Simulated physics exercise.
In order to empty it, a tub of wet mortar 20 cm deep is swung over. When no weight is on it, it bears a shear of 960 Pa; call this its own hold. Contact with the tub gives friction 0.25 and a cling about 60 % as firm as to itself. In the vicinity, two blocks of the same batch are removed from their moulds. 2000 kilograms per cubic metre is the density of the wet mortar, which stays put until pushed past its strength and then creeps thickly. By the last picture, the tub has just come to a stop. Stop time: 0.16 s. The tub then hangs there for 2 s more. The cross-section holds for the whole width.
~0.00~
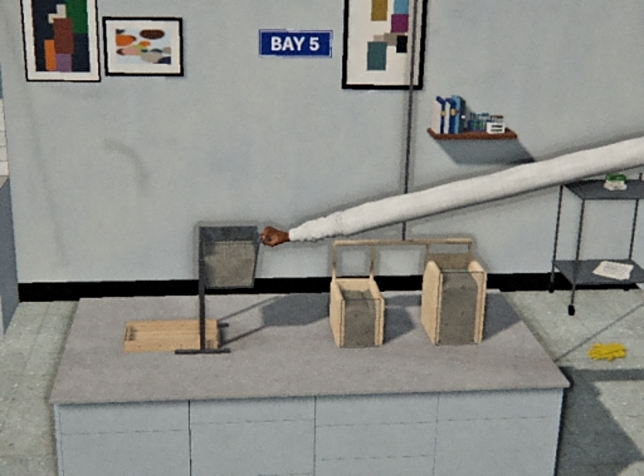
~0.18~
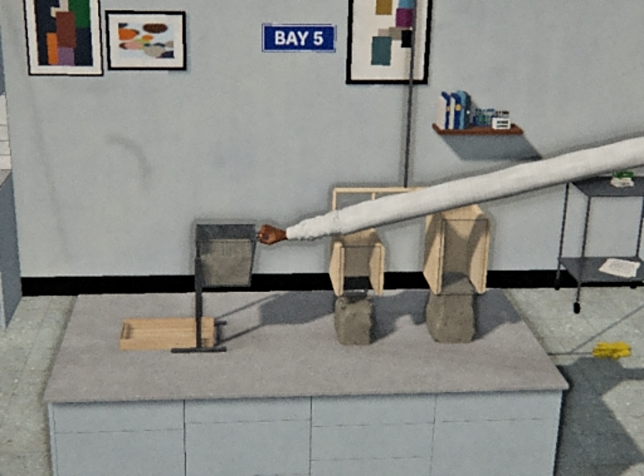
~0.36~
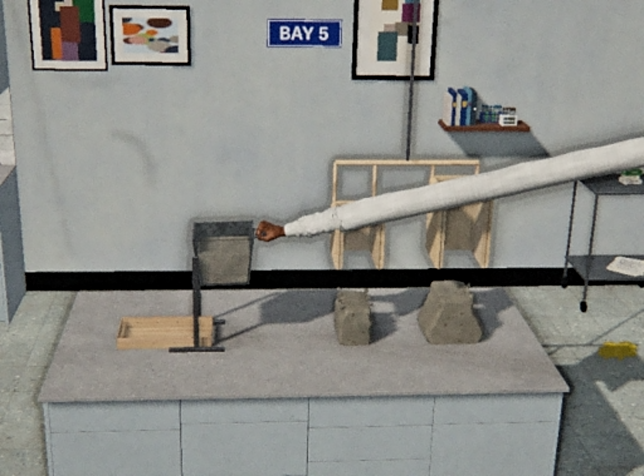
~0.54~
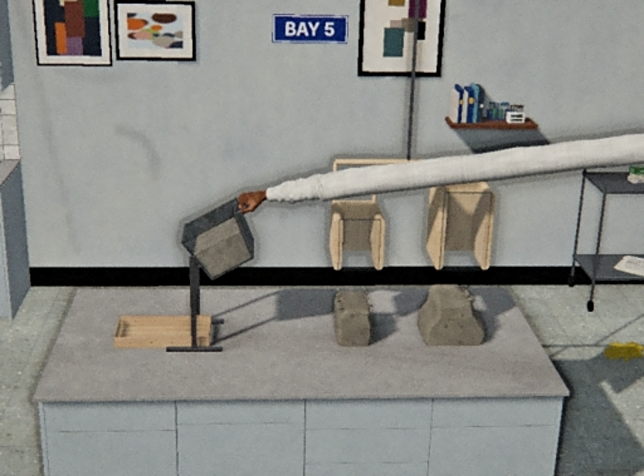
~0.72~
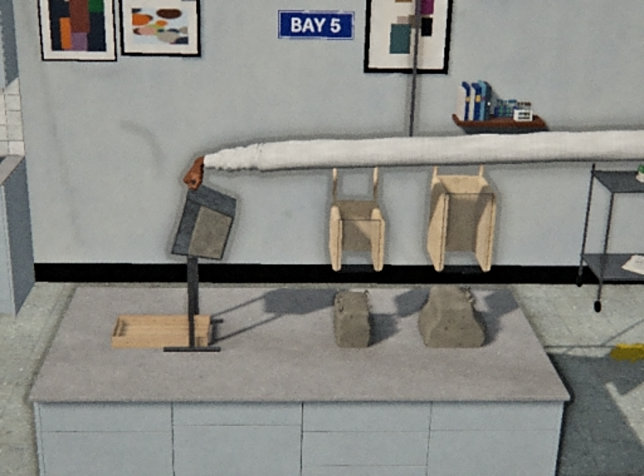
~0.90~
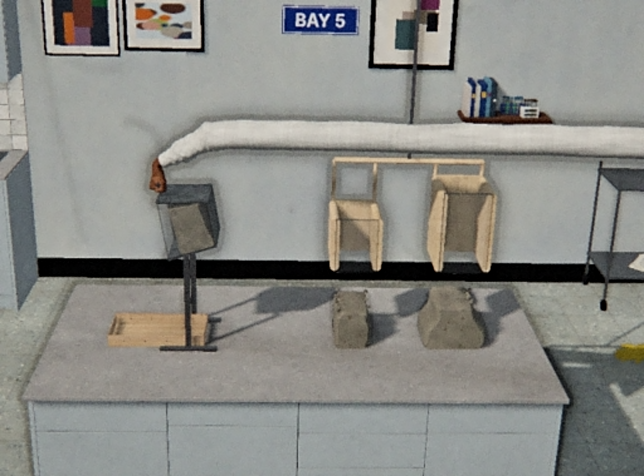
To begin with, a long white arm holds a dark tub of grey mortar level on its stand while a wooden frame of moulds lifts off two grey blocks. The taller right-hand block sags and spreads, the left one keeping its height, and then the arm swings the tub over leftward.
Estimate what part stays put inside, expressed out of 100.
The part that stays inside is near 38 per cent.
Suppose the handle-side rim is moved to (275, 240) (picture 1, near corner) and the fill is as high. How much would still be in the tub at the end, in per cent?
Some 30 percent would still be in the tub at the end.
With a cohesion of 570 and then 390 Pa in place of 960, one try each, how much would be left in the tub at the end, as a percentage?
The two runs give near 25 % and near 16 % respectively.
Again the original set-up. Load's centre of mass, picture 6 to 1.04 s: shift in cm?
Some 6 cm.
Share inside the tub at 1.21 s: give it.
Near 50 %.
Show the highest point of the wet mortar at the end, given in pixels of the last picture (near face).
The highest point sits at around (188, 233).
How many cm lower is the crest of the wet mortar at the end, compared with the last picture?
Roughly 12 cm.
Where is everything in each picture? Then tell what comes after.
Handle-side rim at (258, 242), tilt 0 degrees; crest of the wet mortar at (235, 258); block heights 18 cm, 29 cm (left to right), in the first frame.
Handle-side rim at (255, 241), tilt 0 degrees; crest of the wet mortar at (232, 256); block heights 18 cm, 27 cm (left to right), in the second frame.
Handle-side rim at (252, 238), tilt 2 degrees; crest of the wet mortar at (247, 254); block heights 18 cm, 22 cm (left to right), in the third frame.
Handle-side rim at (234, 215), tilt 29 degrees; crest of the wet mortar at (238, 232); block heights 18 cm, 21 cm (left to right), in the fourth frame.
Handle-side rim at (187, 199), tilt 74 degrees; crest of the wet mortar at (203, 208); block heights 18 cm, 21 cm (left to right), in the fifth frame.
Handle-side rim at (156, 204), tilt 99 degrees; crest of the wet mortar at (195, 206); block heights 18 cm, 21 cm (left to right), in the sixth frame.
After 1.04 s, the tub is at 99 degrees and holds 94 %.
After 1.21 s, the tub is at 99 degrees and holds 48 %.
After 1.38 s, the tub is at 99 degrees and holds 39 %.
After 1.55 s, the tub is at 99 degrees and holds 38 %.
After 2.90 s, the tub is at 99 degrees and holds 38 %.
